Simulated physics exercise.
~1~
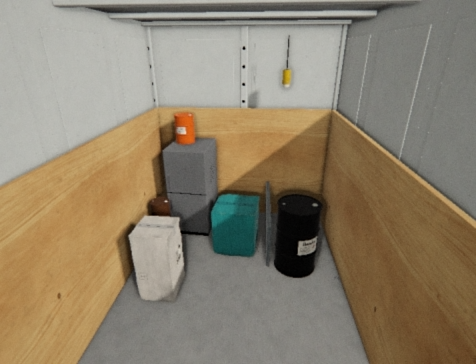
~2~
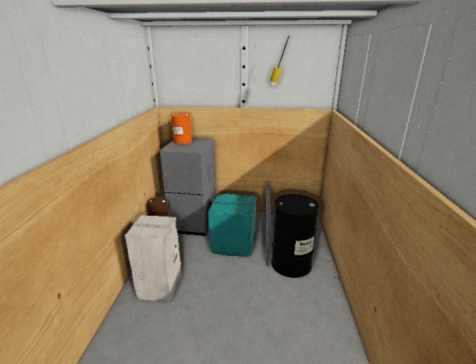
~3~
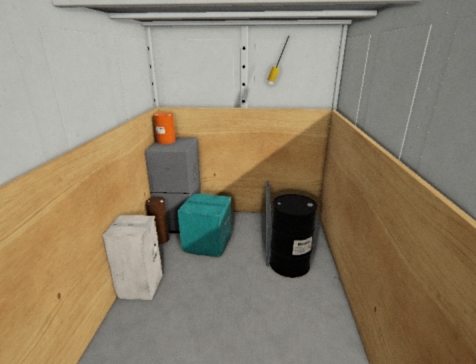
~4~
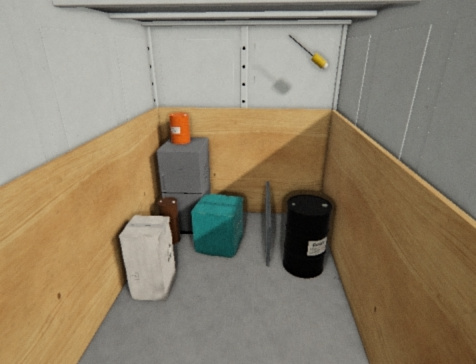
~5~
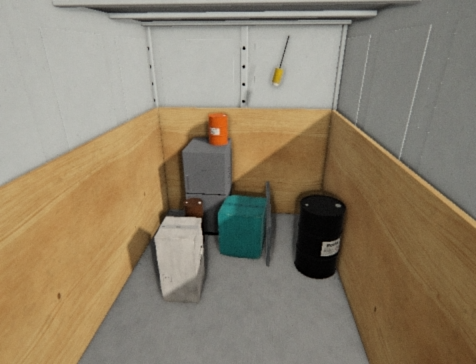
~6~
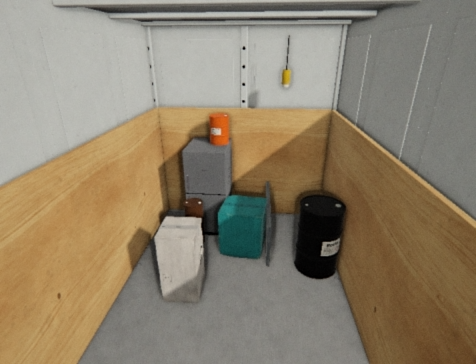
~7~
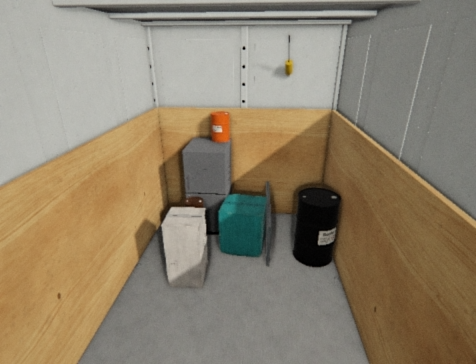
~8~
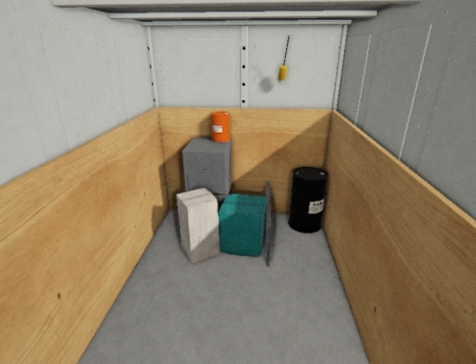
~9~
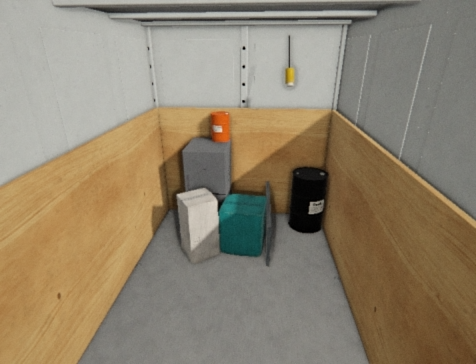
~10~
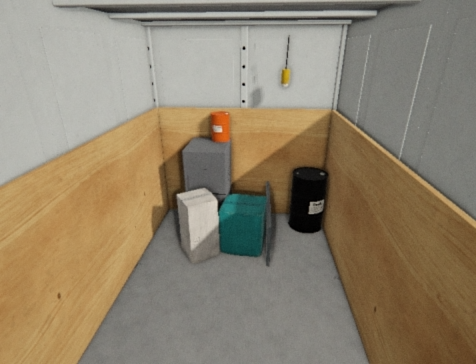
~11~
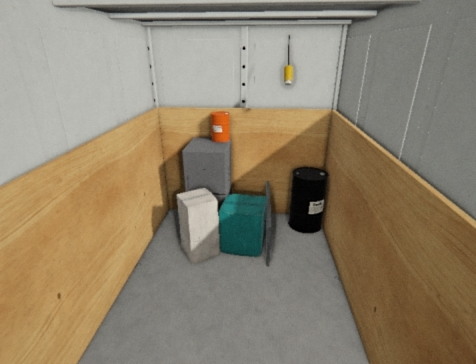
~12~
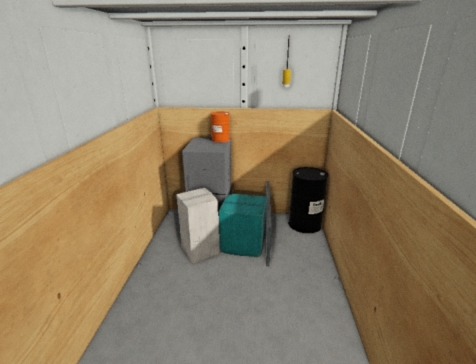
The boxes, canisters and drum in the back of a van slid left, then right, as a yellow-handled tool swung on the far wall; then the white box and black drum slid away towards the back, and everything stayed upright, the brown canister lost from view.
